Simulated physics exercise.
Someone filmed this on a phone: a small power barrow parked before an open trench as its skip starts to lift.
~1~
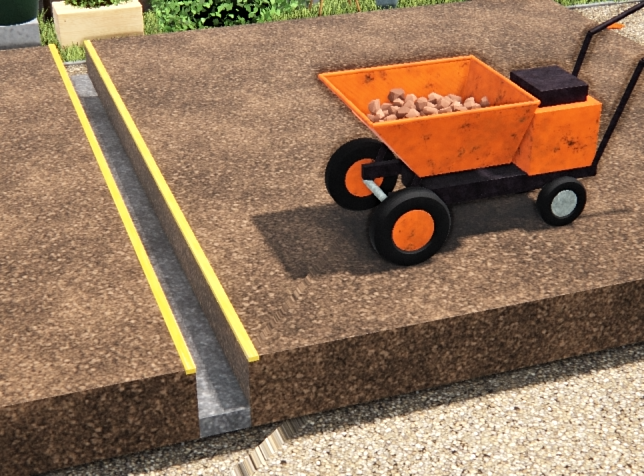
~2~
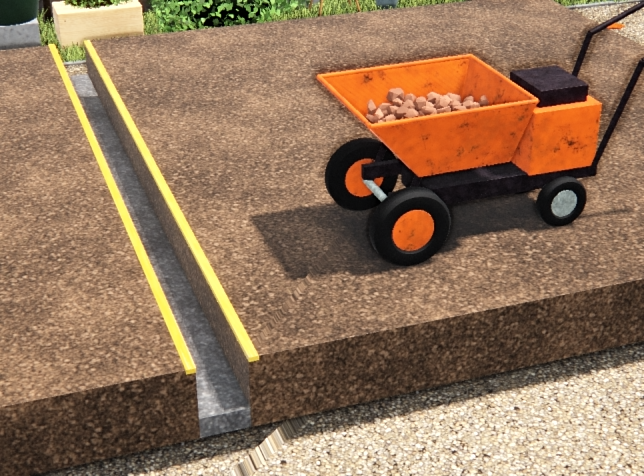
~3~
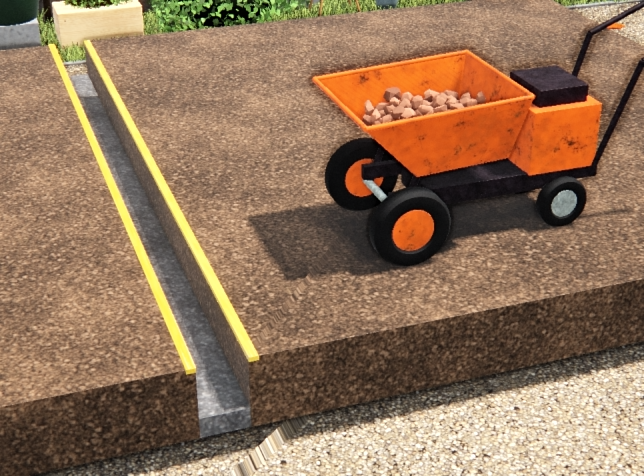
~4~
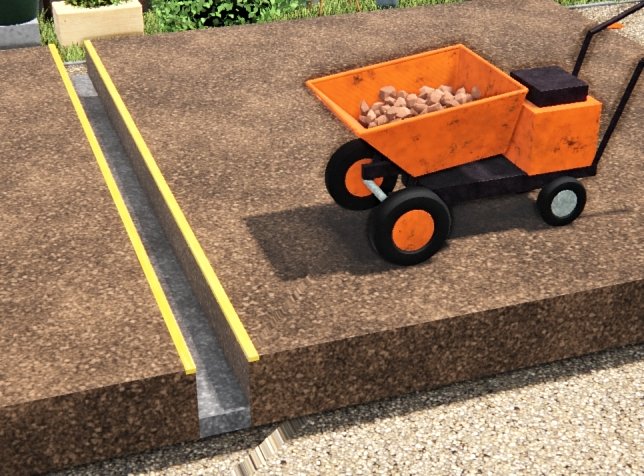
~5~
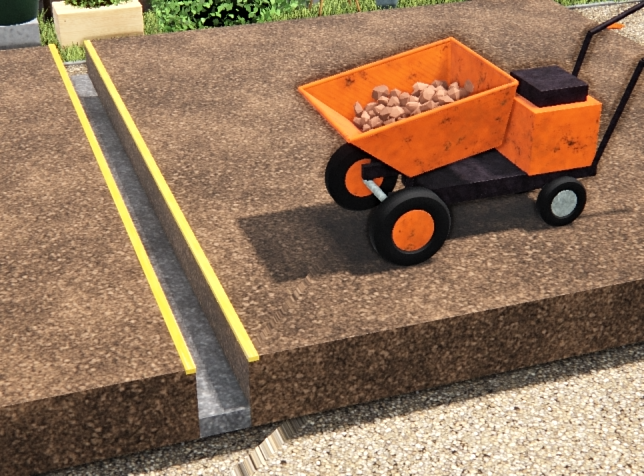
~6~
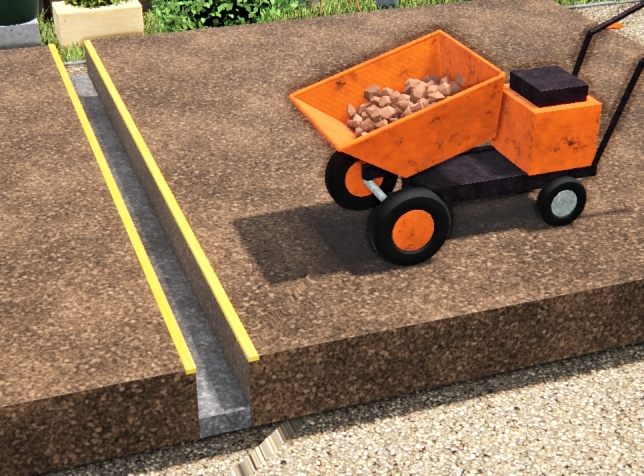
On a raised bed of brown soil outdoors, seen from above and to one side, a narrow yellow-edged trench runs down the left, with pale gravel in front and greenery behind. An orange power barrow with black tyres stands on the right, reddish-brown rubble in its skip. The skip slowly tilts forward to the left, its lip lowering and the rubble shifting slightly, while the wheels and camera stay still.
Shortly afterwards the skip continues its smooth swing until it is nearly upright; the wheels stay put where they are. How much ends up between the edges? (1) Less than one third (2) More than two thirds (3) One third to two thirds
(1) Less than one third.
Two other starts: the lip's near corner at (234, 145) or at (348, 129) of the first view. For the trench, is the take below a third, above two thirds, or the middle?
At spot one the answer is under a third, and at spot two it is between a third and two thirds.
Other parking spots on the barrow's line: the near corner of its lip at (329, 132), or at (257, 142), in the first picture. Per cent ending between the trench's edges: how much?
70 % and 10 %.
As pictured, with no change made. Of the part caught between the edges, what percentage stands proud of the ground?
Roughly 0 percent.
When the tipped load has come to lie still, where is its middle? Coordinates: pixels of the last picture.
Roughly pixel (228, 256).
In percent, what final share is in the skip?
Some 35 per cent.
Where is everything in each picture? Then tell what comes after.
The first frame shows lip of the skip at (372, 126), level; top of the load at (430, 112), lumps of rubble; first edge of the trench at (236, 323); far edge at (176, 334), the trench under half as wide as the skip, and about as deep as wide.
The second frame shows lip of the skip at (371, 127), level; top of the load at (429, 112).
The third frame shows lip of the skip at (366, 130), tipped barely; top of the load at (443, 115).
The fourth frame shows lip of the skip at (359, 134), tipped a little; top of the load at (449, 110).
The fifth frame shows lip of the skip at (350, 141), tipped a little; top of the load at (443, 106).
The sixth frame shows lip of the skip at (340, 149), tipped clearly; top of the load at (435, 102); first edge of the trench at (236, 323); far edge at (176, 334).
Soon, skip tipped steeply; all in the skip.
A while on, skip tipped right over; most in the skip; about a quarter short of the trench; a stray few falling.
Towards the end, skip tipped right over; about a third in the skip; about half short of the trench; about a quarter in or heaped over the trench.
Finally, skip tipped right over; about a third in the skip; about half short of the trench; about a quarter in or heaped over the trench; none beyond it.
